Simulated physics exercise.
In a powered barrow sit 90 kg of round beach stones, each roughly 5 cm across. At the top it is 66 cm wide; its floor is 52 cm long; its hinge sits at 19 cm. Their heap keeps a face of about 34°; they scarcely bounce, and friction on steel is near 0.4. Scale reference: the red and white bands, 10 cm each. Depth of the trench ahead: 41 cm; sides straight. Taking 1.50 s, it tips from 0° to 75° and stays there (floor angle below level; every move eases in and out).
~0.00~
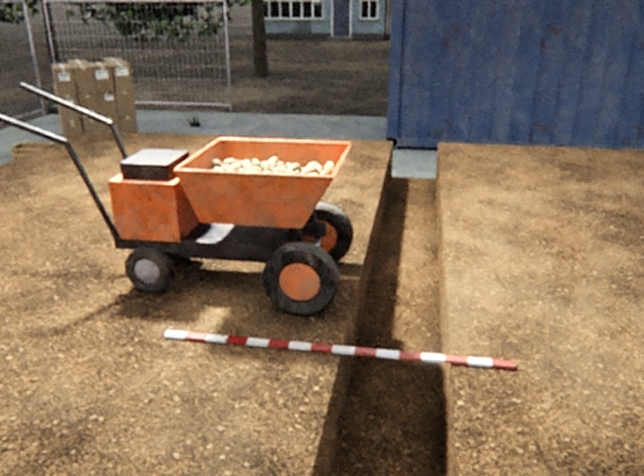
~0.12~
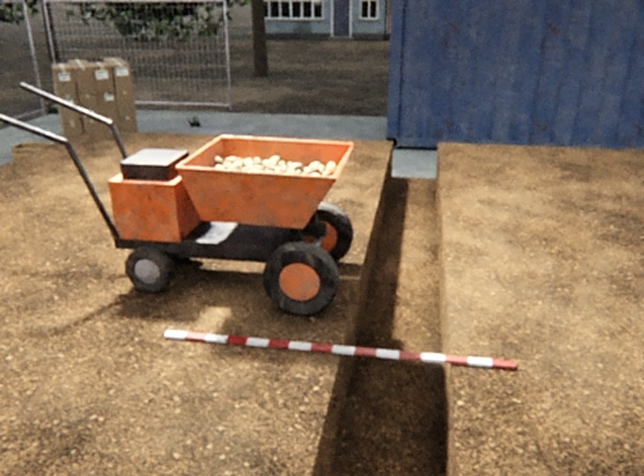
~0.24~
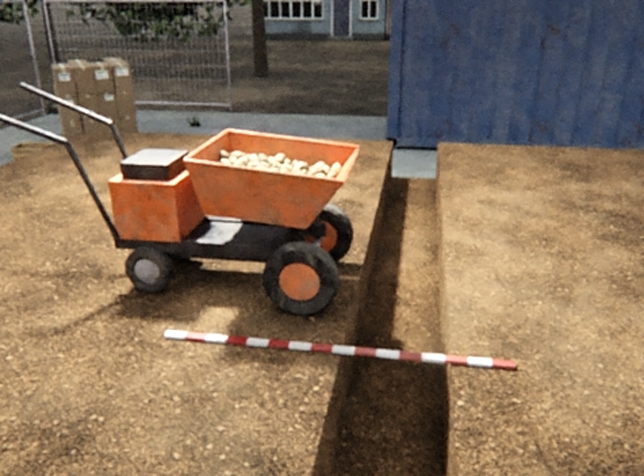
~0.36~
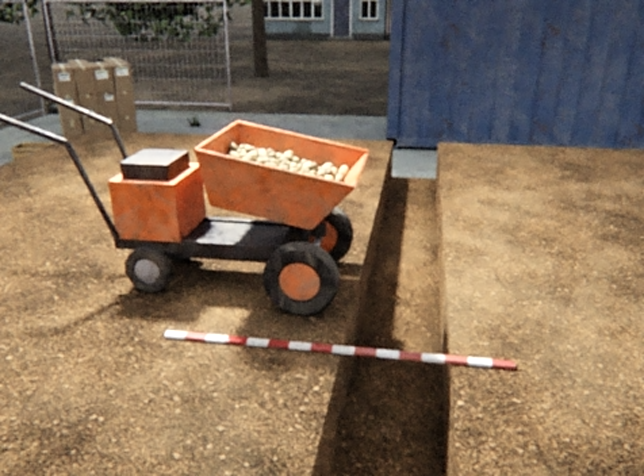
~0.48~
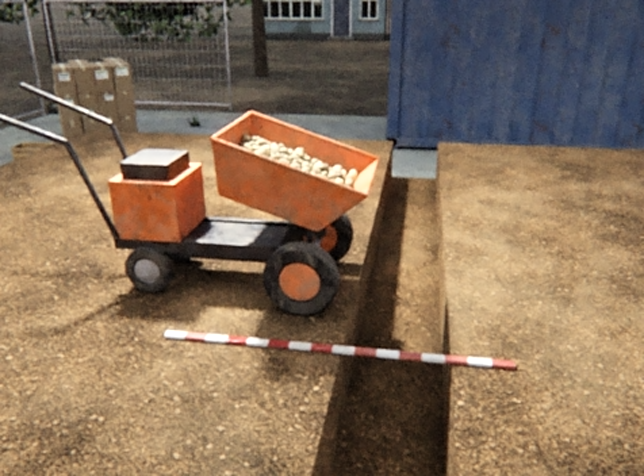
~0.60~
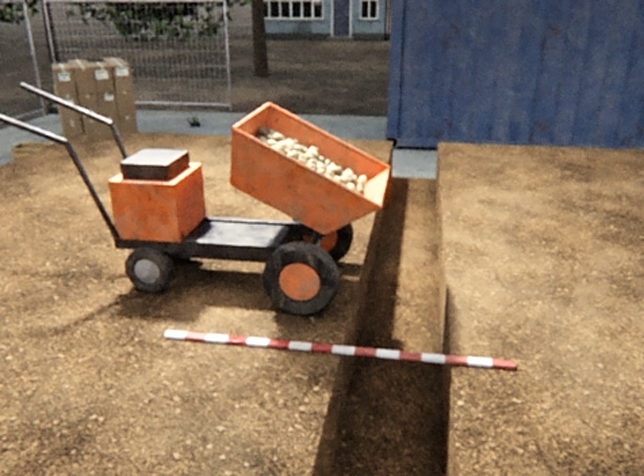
An orange powered barrow full of pale stones stands beside a narrow trench, its tray steadily tilting forward to the right.
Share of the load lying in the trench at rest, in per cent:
64 per cent.
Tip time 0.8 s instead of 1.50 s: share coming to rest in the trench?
About 45 percent, I'd say.
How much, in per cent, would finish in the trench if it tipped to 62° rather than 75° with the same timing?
Then roughly 45 percent.
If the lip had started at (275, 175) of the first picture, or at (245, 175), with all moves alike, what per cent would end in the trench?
The first gives about 100 percent and the second about 100 percent.
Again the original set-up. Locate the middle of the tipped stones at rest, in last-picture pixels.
(431, 348).
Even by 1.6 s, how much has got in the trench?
By that point it's something like 25 in a hundred.
After 1.1 s the floor is at 63°; 100 % in the tray; the foremost stones are at (425, 238).
After 1.6 s the floor is at 75°; 48 % in the tray, 27 % in the trench, 26 % past the trench; the foremost stones are at (519, 305).
After 2.0 s the floor is at 75°; 20 % in the tray, 43 % in the trench, 37 % past the trench; the foremost stones are at (571, 302).
After 3.9 s the floor is at 75°; 0 % in the tray, 64 % in the trench, 36 % past the trench; the foremost stones are at (583, 297).
